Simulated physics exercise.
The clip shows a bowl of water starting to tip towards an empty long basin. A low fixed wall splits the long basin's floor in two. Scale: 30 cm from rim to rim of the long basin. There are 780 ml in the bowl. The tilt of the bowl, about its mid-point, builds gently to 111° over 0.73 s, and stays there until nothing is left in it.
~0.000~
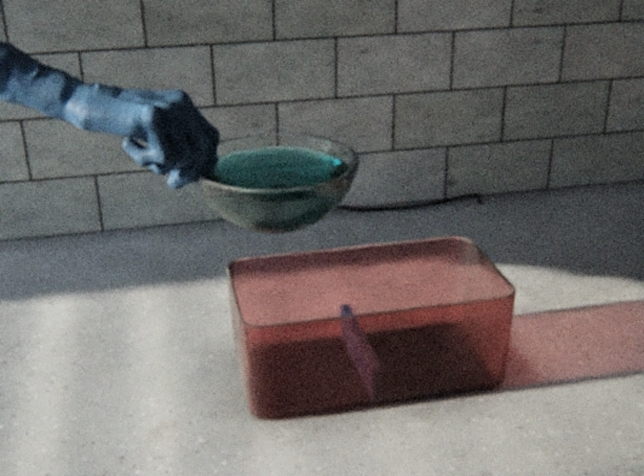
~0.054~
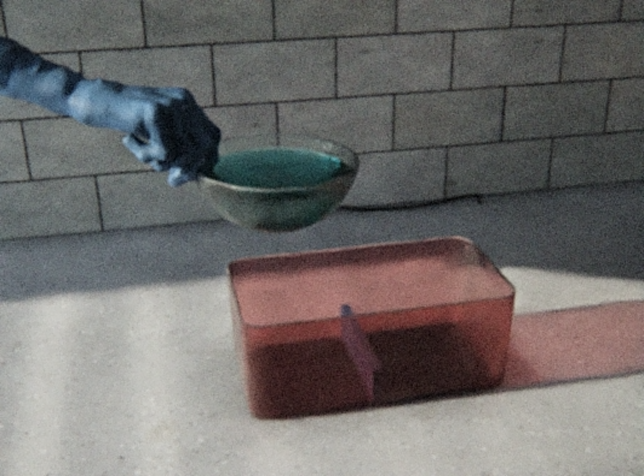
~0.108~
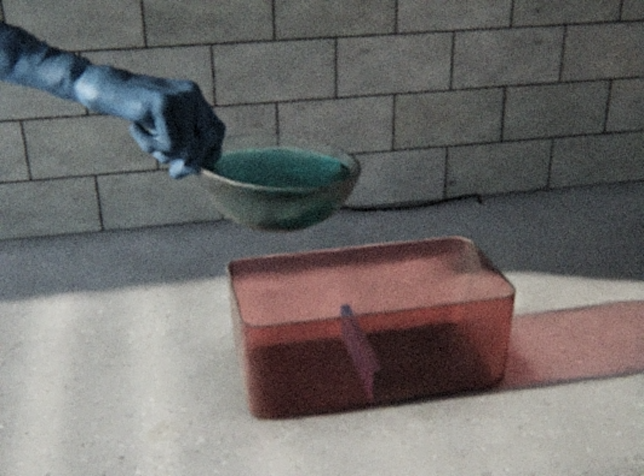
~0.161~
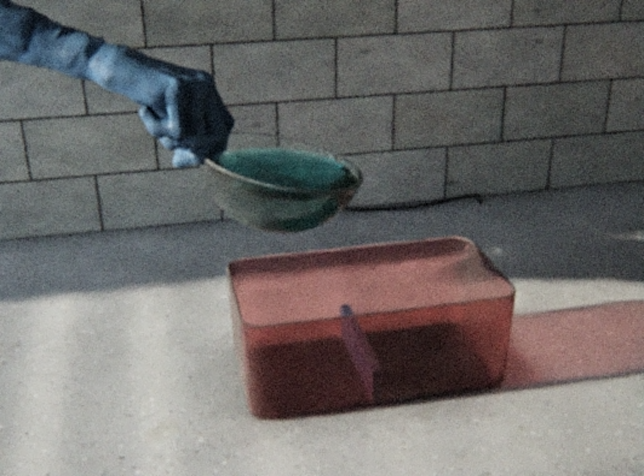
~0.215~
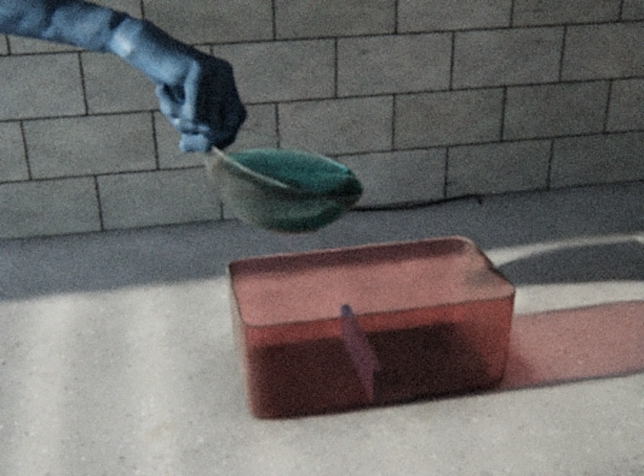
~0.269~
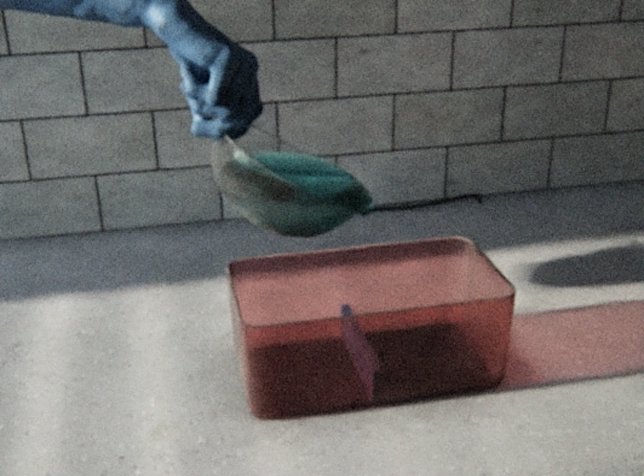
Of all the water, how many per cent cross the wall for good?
About 72 per cent.
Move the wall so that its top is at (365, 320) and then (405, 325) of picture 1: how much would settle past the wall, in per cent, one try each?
First 70, then 30 per cent.
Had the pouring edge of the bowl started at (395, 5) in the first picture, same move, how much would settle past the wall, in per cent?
In that case some 65 per cent.
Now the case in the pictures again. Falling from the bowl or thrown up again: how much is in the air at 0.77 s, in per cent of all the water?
About 6 per cent.
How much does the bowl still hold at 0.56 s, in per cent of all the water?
About 3 per cent.
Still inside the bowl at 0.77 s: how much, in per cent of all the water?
About 0 per cent.
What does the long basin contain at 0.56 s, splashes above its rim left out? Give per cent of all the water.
Near 82 in a hundred.
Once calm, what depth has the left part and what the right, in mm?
Left about 10 mm, right about 24 mm.
Then, 0.56 s in, the tilt is 96° and 3 per cent is still to pour, 7 is left of the wall and 75 right of it.
Then, 0.77 s in, the tilt is 111° and 0 per cent is still to pour, 21 is left of the wall and 72 right of it.
Then, 0.99 s in, the tilt is 111° and 0 per cent is still to pour, 25 is left of the wall and 74 right of it.
Then, 1.23 s in, the tilt is 111° and 0 per cent is still to pour, 27 is left of the wall and 72 right of it.
Finally, 27 per cent lies left of the wall, 72 right of it and 1 outside.
